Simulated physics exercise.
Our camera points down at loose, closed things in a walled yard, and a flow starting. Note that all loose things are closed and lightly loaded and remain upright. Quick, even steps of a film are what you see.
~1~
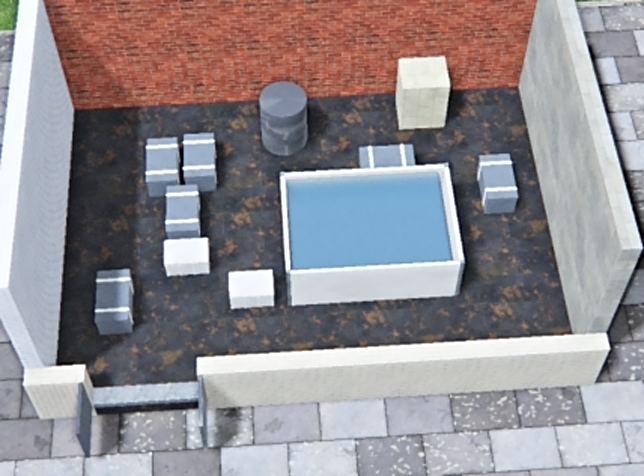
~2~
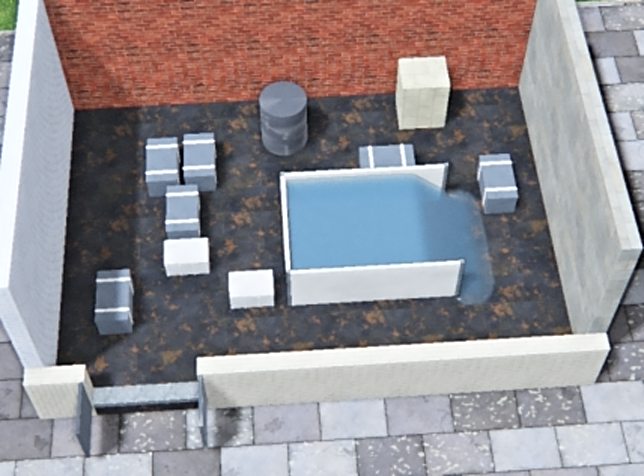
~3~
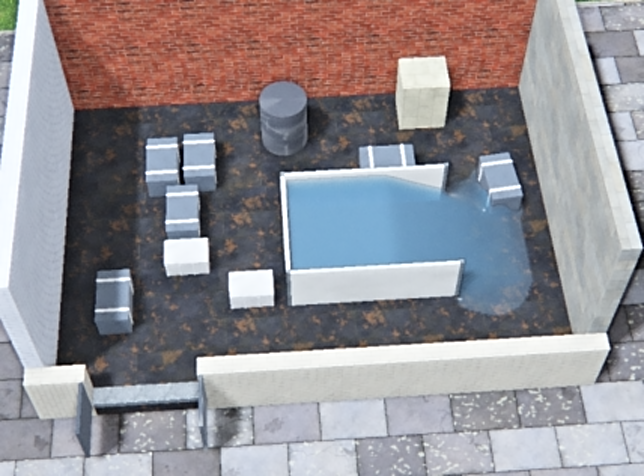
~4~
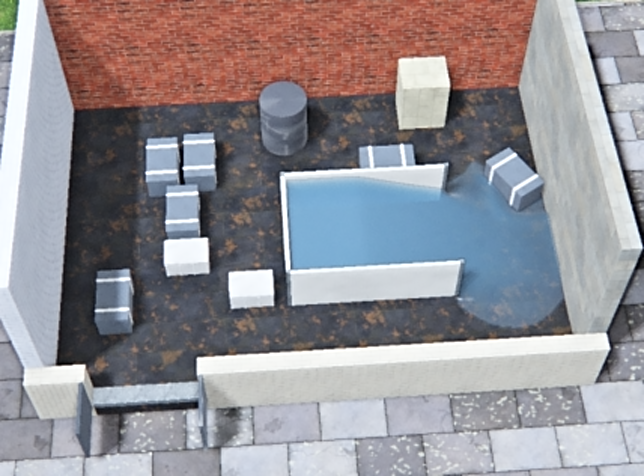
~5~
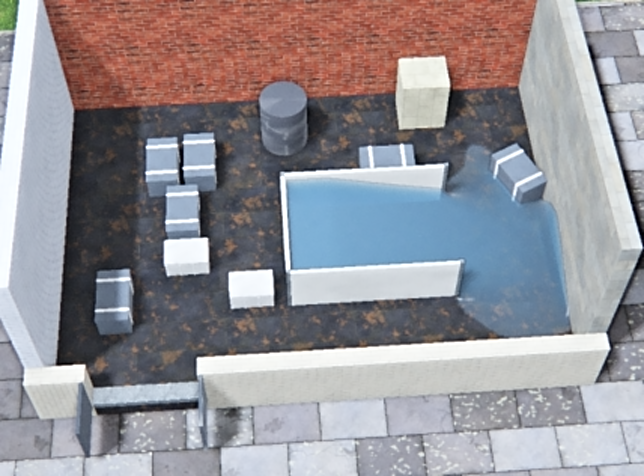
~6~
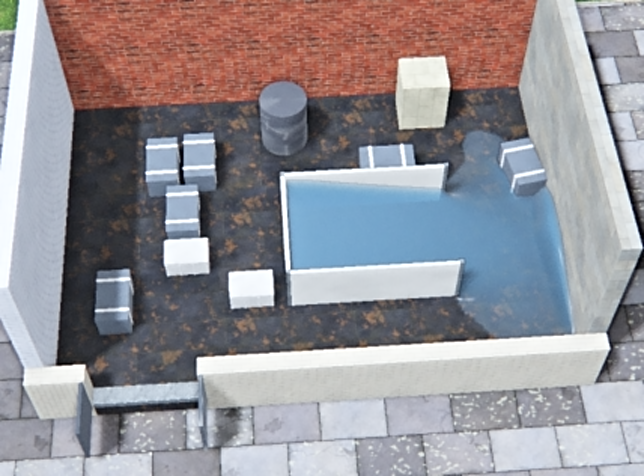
Blue water pours from the opened right end of a white-walled tank and spreads to the right-hand wall of a walled yard, seen from above by a still camera. Grey banded trunks and two white boxes stand on the dark floor, with a grey drum and a cream block near the red brick back wall. The water reaches the rightmost trunk, which turns and shifts slightly right, while the others stay put.
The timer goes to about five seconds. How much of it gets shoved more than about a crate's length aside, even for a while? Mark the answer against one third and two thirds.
One to two thirds of them.
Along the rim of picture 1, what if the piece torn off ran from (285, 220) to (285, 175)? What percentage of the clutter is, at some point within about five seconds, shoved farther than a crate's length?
I'd say near 60 %.
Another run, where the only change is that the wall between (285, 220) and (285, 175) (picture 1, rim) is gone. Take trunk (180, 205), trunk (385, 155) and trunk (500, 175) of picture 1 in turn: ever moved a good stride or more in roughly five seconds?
Working through them in order, the first gets shoved clear, the second not displaced that far and the last not displaced that far.
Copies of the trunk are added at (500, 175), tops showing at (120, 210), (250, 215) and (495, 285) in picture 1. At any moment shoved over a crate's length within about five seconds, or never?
Copy by copy, in order: Largely stays, largely stays, relocated.
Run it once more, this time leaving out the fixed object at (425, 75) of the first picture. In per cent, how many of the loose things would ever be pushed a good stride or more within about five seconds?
Close to 20 percent of them.
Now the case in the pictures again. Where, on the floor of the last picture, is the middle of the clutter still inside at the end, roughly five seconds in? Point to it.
Close to pixel (215, 216).
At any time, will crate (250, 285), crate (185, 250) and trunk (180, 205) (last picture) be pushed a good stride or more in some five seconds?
Sequence check gives below that mark, next below that mark, finally below that mark.
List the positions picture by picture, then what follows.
The first picture shows a trunk at (498, 176), on the bottom; a trunk at (387, 157), on the bottom; 0 of 8 have shifted.
The second picture shows a trunk at (498, 176) rests on the ground; a trunk at (387, 157) rests on the ground; 0 of 8 have shifted.
The third picture shows a trunk at (501, 175), on the bottom, close to its start; a trunk at (387, 157) rests on the ground; 0 of 8 have shifted.
The fourth picture shows a trunk at (515, 172), on the bottom, close to its start; a trunk at (387, 157), on the bottom; 1 of 8 have shifted.
The fifth picture shows a trunk at (520, 168), on the bottom, a stride from its start; a trunk at (387, 157), on the bottom; 1 of 8 have shifted.
The sixth picture shows a trunk at (524, 161), on the bottom, a stride from its start; a trunk at (387, 157), on the bottom; 1 of 8 have shifted.
A moment on, 1 of 8 are well off their spots; 0 afloat.
Next, 1 of 8 are well off their spots; 1 afloat.
Later, 1 of 8 are well off their spots; 1 afloat.
In the end, 3 of 8 are well off their spots, and 3 have been at some point; 2 afloat.
